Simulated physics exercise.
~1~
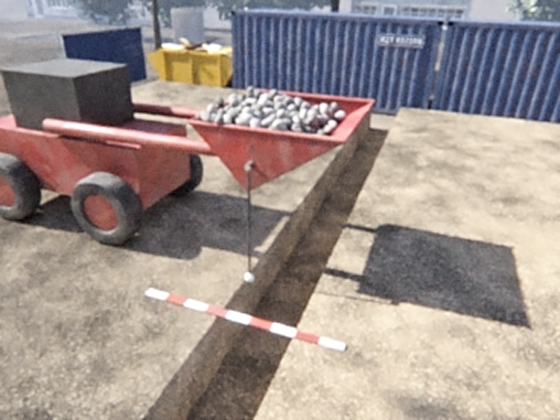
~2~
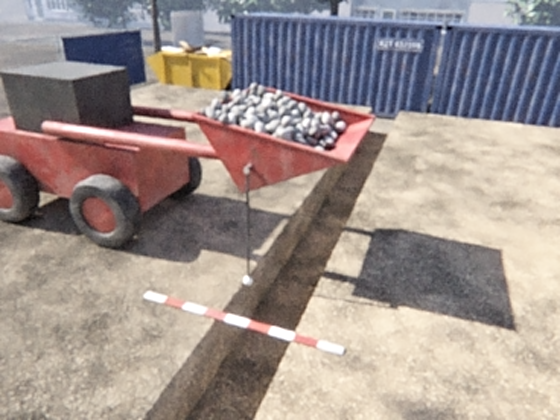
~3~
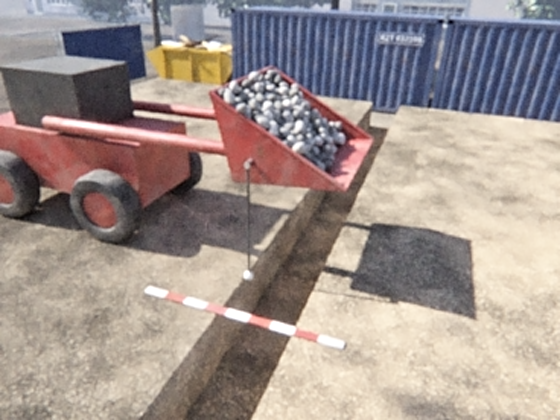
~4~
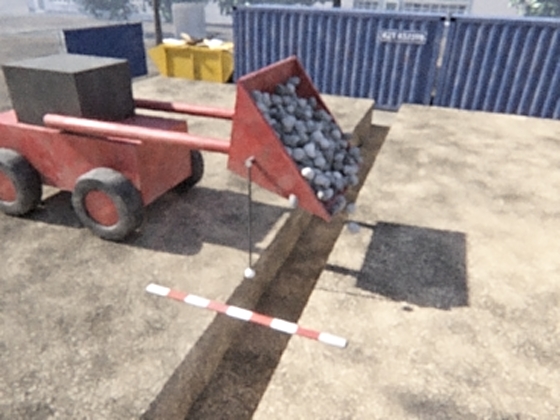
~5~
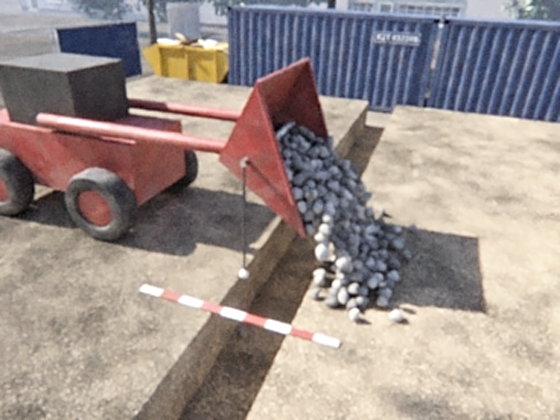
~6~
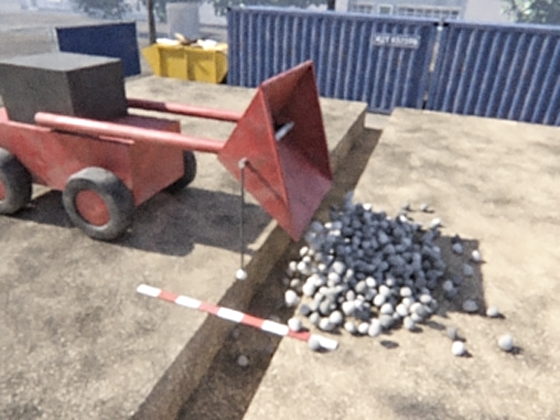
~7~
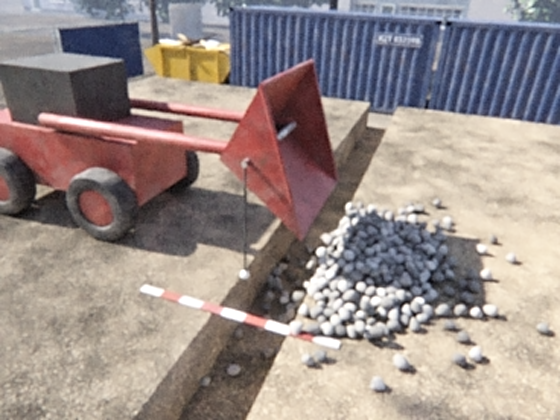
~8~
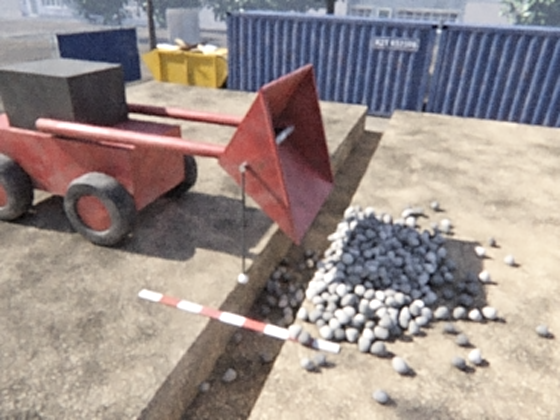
A red loader with a bucket full of grey, rounded stones stands at the left of a sunlit dirt yard, seen from above and to one side, with blue containers and a yellow skip behind. A narrow trench runs ahead of it, crossed by a red and white striped pole, and a small white ball hangs below the bucket. The bucket tips forward steadily, and the stones slide to its lip and pour out to the right. Most land beyond the trench and spread into a heap, while a few drop into it. The bucket ends empty and steeply tilted beside the settled pile, with several stones scattered around.
